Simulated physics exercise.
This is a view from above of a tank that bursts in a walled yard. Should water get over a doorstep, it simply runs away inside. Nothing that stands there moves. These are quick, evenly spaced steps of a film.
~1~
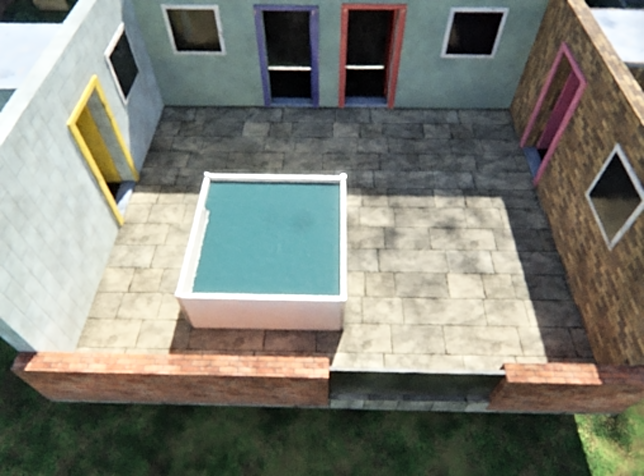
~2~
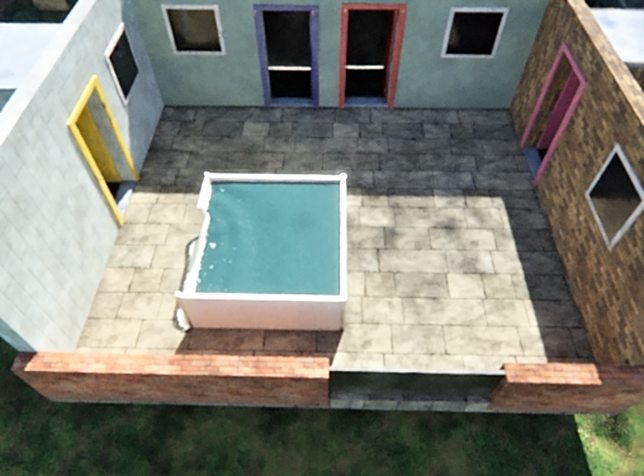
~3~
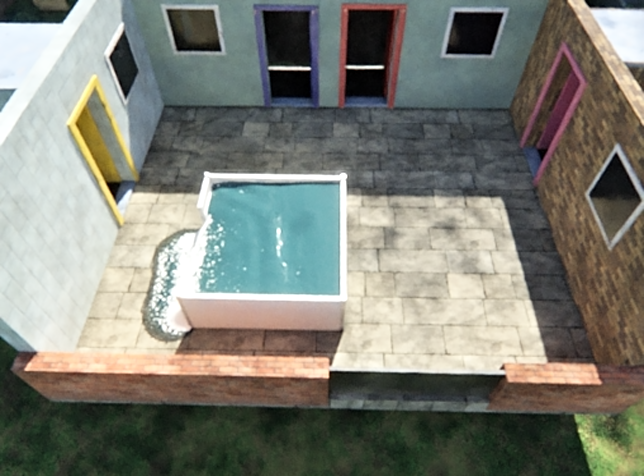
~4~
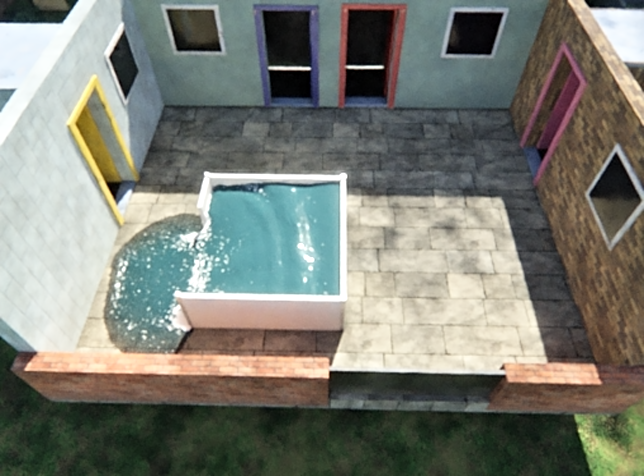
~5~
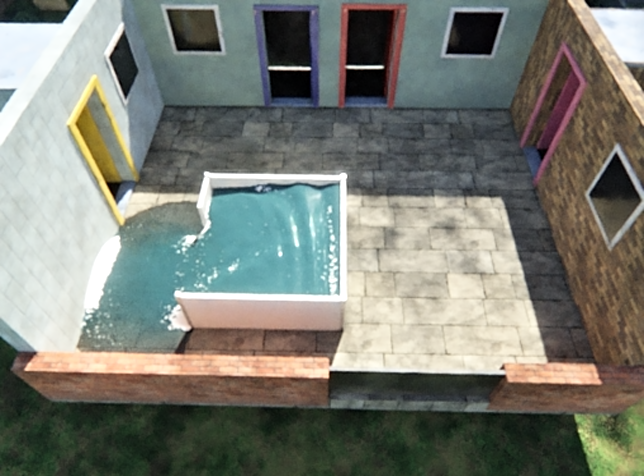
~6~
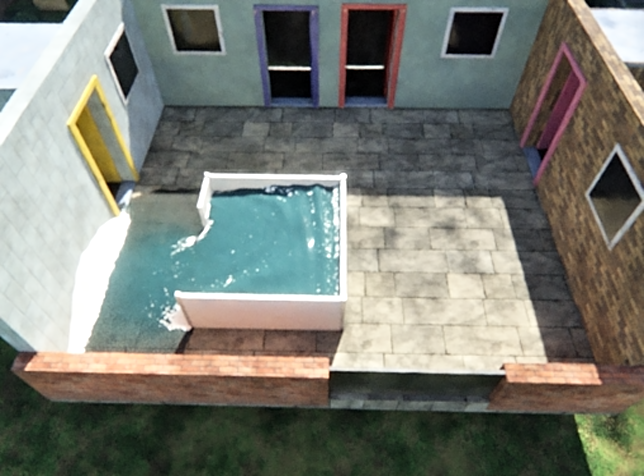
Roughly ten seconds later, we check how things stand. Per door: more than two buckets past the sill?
Blue door over, red door at or under, pink door over, yellow door over.
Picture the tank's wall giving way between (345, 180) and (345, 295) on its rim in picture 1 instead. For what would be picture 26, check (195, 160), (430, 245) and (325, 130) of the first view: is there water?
The first point is spared, the second soaked, the third spared.
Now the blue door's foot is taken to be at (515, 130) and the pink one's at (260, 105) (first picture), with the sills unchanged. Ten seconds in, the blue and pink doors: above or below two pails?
I'd say the blue door overflows, while the pink door overflows.
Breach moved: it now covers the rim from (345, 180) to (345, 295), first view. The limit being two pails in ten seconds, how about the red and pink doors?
Lab note: Red door above the mark, pink door above the mark.
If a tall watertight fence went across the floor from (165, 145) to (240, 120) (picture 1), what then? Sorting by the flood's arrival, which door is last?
Answer: The pink-painted one.
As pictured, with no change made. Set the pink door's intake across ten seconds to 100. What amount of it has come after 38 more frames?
Around 0 %.
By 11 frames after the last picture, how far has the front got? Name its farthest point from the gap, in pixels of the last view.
Somewhere about (164, 109).
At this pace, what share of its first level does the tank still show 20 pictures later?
I'd put it close to 30 in a hundred.
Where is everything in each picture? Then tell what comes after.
The first picture shows still water in the tank at (269, 234).
In the second picture, water pours out at (200, 271) and has run to (180, 325).
In the third picture, water pours out at (201, 271) and has run to (171, 239).
In the fourth picture, water pours out at (201, 273) and has run to (122, 253).
In the fifth picture, the front is at (80, 339), out from the gap at (201, 273).
In the sixth picture, the front is at a hidden place, out from the gap at (201, 272).
A moment on, water covers 15 % of the floor; the blue door not reached, the red door not reached, the pink door not reached, the yellow door under two buckets in.
Next, water covers 30 % of the floor; the blue door not reached, the red door not reached, the pink door not reached, the yellow door over two buckets in.
Then, water covers 55 % of the floor; the blue door wet at the sill, nothing in, the red door not reached, the pink door not reached, the yellow door far over two buckets in.
Later, water covers 85 % of the floor; the blue door over two buckets in, the red door wet at the sill, nothing in, the pink door wet at the sill, nothing in, the yellow door far over two buckets in.
In the end, water covers 100 % of the floor; the blue door over two buckets in, the red door wet at the sill, nothing in, the pink door over two buckets in, the yellow door far over two buckets in.
